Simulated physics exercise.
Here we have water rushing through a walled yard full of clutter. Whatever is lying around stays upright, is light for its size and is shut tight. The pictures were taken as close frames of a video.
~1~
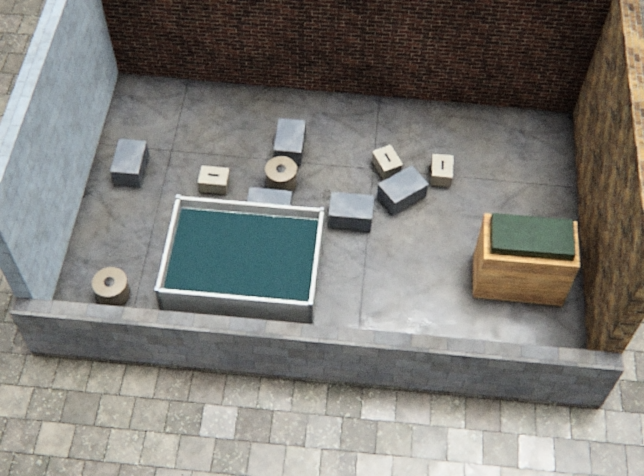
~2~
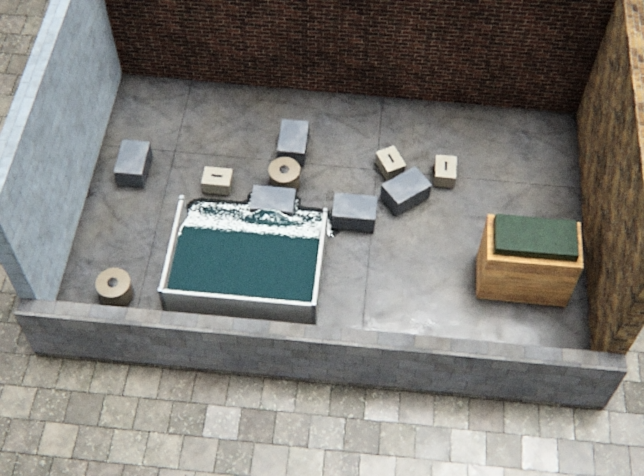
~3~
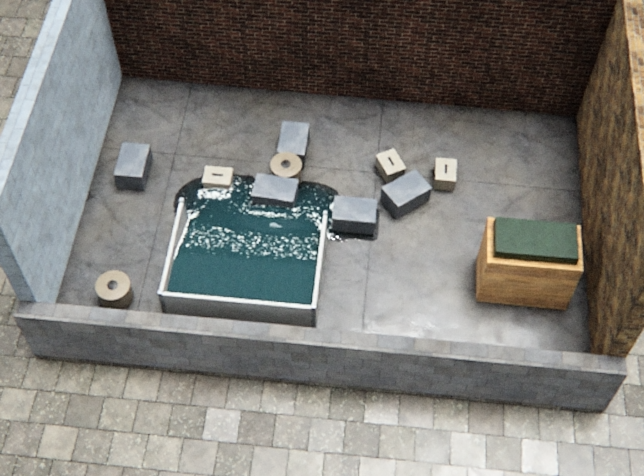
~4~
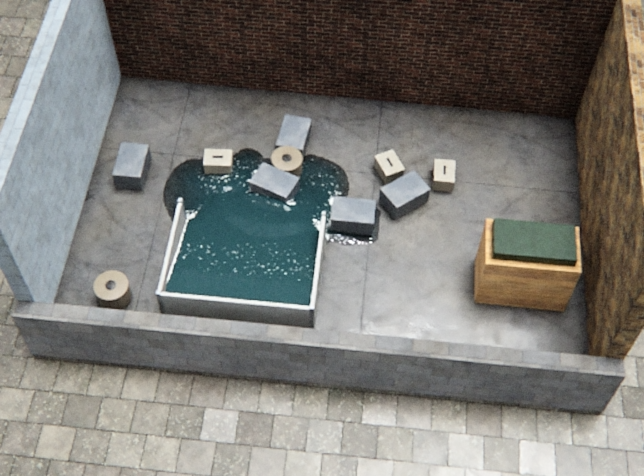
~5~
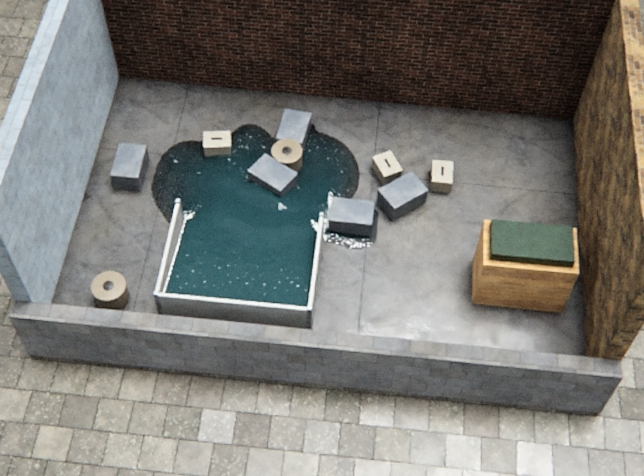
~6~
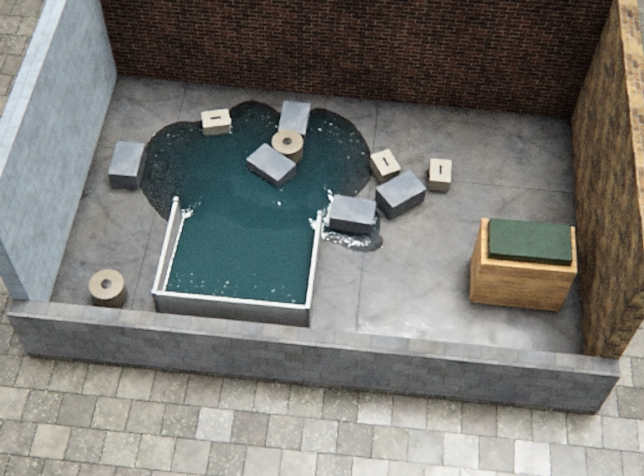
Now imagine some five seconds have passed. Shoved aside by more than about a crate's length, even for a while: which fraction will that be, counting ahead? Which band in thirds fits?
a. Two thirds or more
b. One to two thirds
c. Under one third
Option a: Two thirds or more.
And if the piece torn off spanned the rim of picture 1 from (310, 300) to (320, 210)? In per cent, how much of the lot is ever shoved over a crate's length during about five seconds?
I'd guess close to 0 percent.
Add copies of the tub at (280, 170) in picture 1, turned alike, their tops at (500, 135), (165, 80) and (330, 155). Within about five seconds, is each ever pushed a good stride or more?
Sequence: Travels that far, travels that far, travels that far.
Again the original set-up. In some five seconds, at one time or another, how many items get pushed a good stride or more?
The figure is 8.
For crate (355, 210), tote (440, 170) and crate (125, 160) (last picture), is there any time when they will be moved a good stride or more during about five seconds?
Working through them in turn, I get never that far off, shoved clear, then shoved clear.
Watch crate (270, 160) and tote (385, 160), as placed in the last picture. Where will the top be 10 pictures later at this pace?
(274, 85) and (433, 153), about.
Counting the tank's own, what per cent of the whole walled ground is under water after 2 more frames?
My guess is around 40 per cent.
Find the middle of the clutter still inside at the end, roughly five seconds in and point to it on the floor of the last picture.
I'd put it around pixel (345, 209).
A moment on, 4 of 10 are well off their spots; 1 afloat.
Next, 5 of 10 are well off their spots; 4 afloat.
Later, 5 of 10 are well off their spots; 4 afloat.
In the end, 7 of 10 are well off their spots, and 8 have been at some point; 5 afloat.
